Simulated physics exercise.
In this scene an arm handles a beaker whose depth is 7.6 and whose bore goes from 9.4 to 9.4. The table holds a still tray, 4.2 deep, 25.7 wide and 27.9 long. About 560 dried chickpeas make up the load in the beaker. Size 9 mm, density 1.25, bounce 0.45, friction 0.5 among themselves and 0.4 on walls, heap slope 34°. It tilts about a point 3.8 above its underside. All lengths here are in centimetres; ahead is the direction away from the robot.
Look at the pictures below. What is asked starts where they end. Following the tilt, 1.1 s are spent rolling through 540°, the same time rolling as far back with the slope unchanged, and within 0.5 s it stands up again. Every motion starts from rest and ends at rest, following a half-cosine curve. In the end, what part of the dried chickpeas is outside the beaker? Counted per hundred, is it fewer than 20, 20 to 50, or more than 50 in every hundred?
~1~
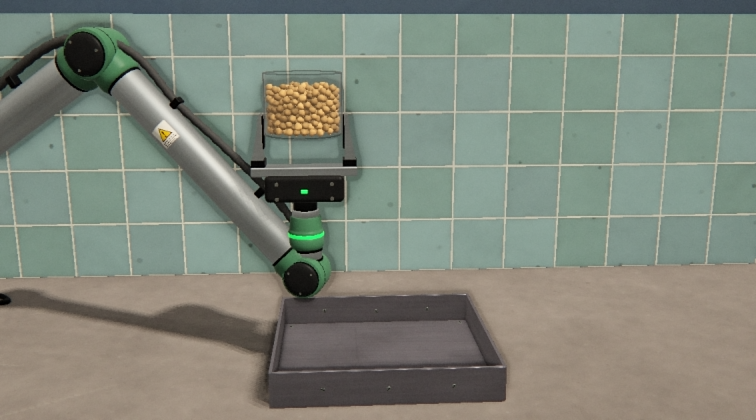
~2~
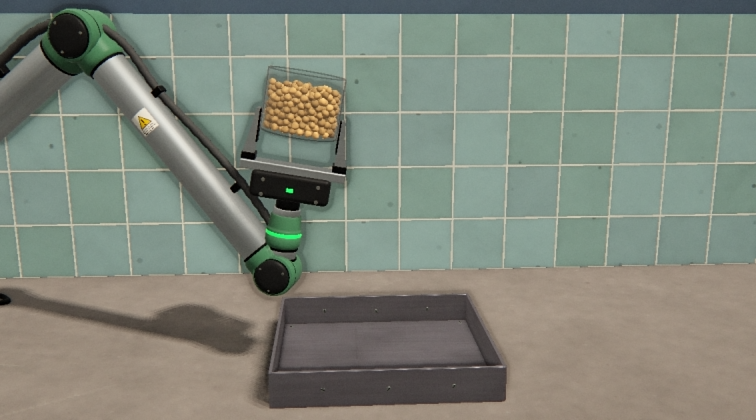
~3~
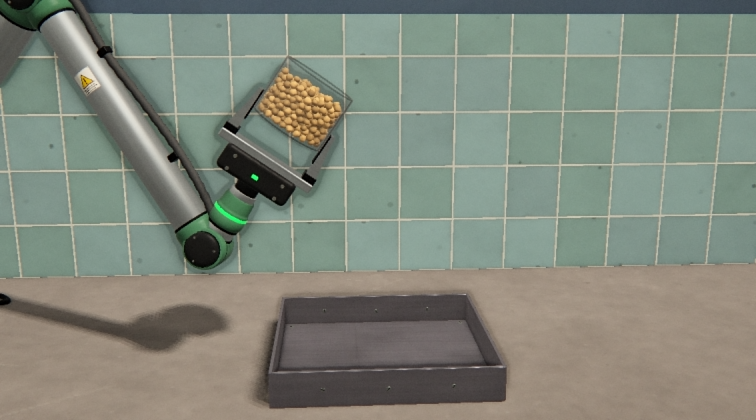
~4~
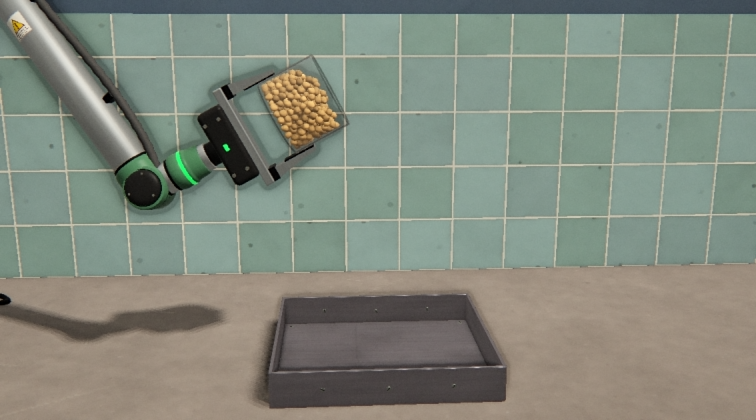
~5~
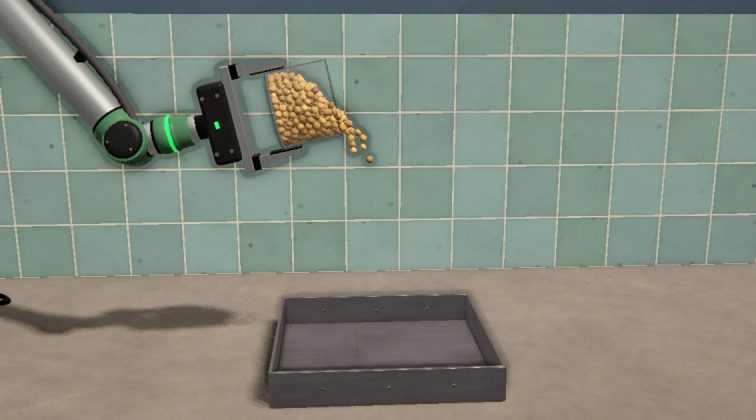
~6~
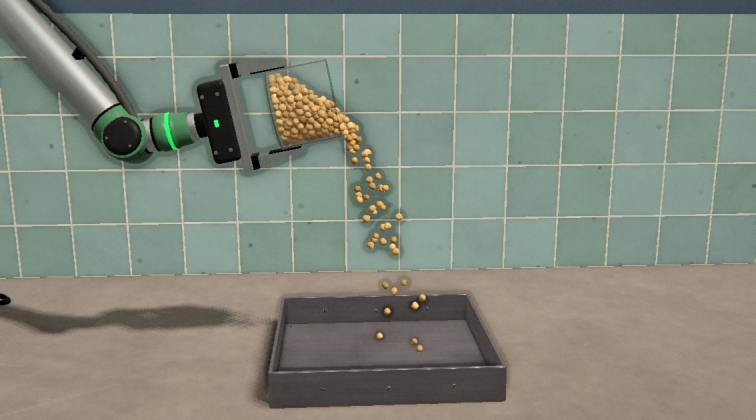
More than 50 in every hundred.
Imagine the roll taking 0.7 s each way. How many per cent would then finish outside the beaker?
That would give near 45 in a hundred.
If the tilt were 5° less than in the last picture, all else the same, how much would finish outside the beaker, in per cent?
Estimate: Near 50 %.
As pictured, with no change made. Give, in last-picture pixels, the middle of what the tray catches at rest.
Near (416, 349).
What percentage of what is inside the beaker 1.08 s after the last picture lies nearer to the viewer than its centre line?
30 per cent.
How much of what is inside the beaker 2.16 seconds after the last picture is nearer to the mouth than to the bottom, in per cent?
It comes to around 40 per cent, more or less.
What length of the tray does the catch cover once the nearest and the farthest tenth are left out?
Around 18 cm.
Then, 1.08 s on, tipped 79°, highest piece 38 above the table; 311 in the beaker, 216 in the tray, 3 on the table or floor, 32 in flight or on a rim.
Then, 2.16 s on, tipped 79°, highest piece 37 above the table; 339 in the tray, 196 in the beaker, 4 on the table or floor, 23 in flight or on a rim.
Then, 2.90 s on, upright, highest piece 37 above the table; 373 in the tray, 185 in the beaker, 4 on the table or floor.
Then, 3.60 s on, upright, highest piece 37 above the table; 373 in the tray, 185 in the beaker, 4 on the table or floor.
In the end, 373 in the tray, 185 in the beaker, 4 on the table or floor. That is 67 % outside the beaker.
